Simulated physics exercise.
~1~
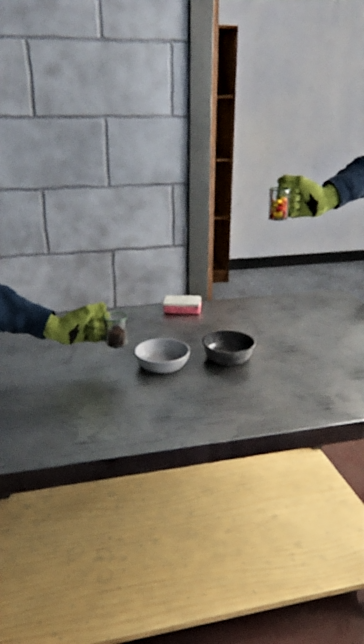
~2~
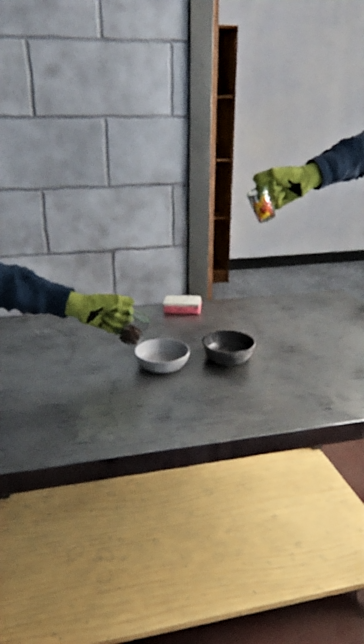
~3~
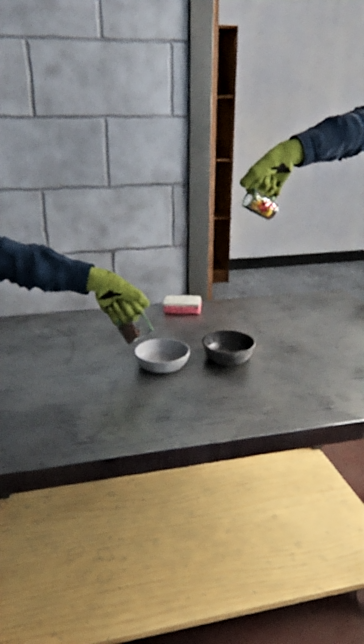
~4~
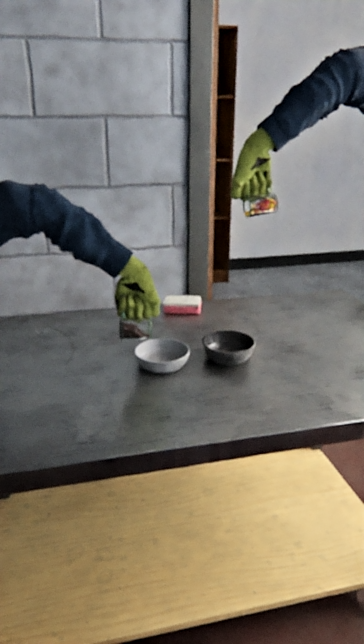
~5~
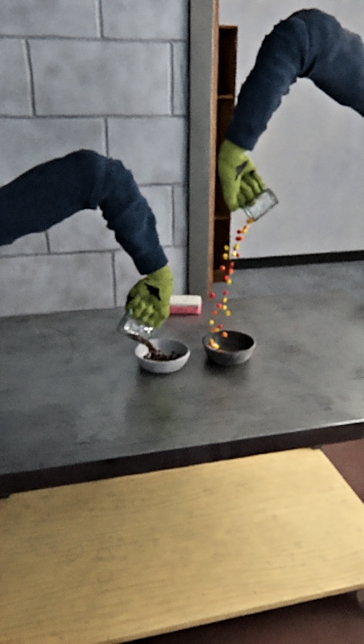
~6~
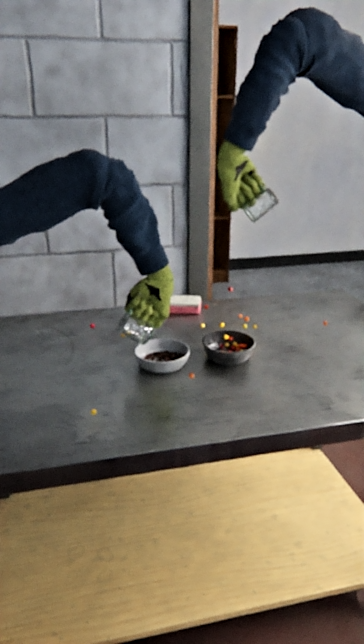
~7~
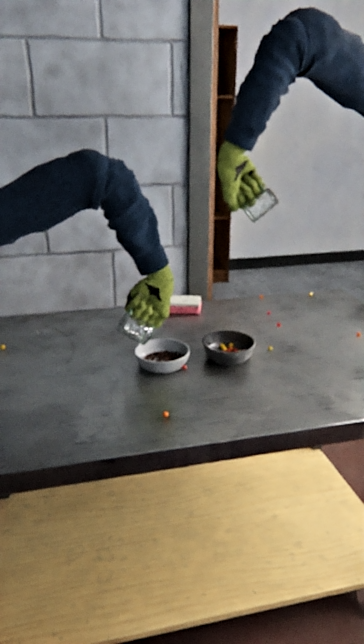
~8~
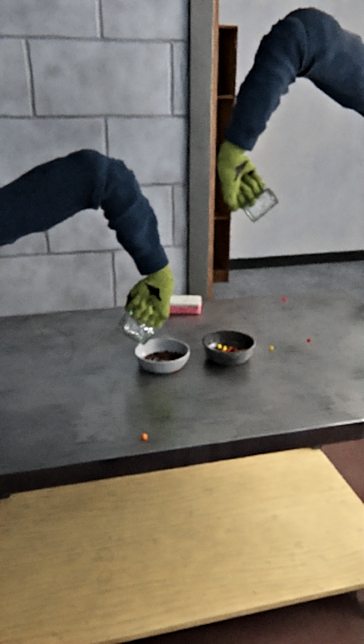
Two green-gloved hands tipping clear cups over bowls, dark bits landing neatly at left, colourful pieces bouncing out and scattering at right.
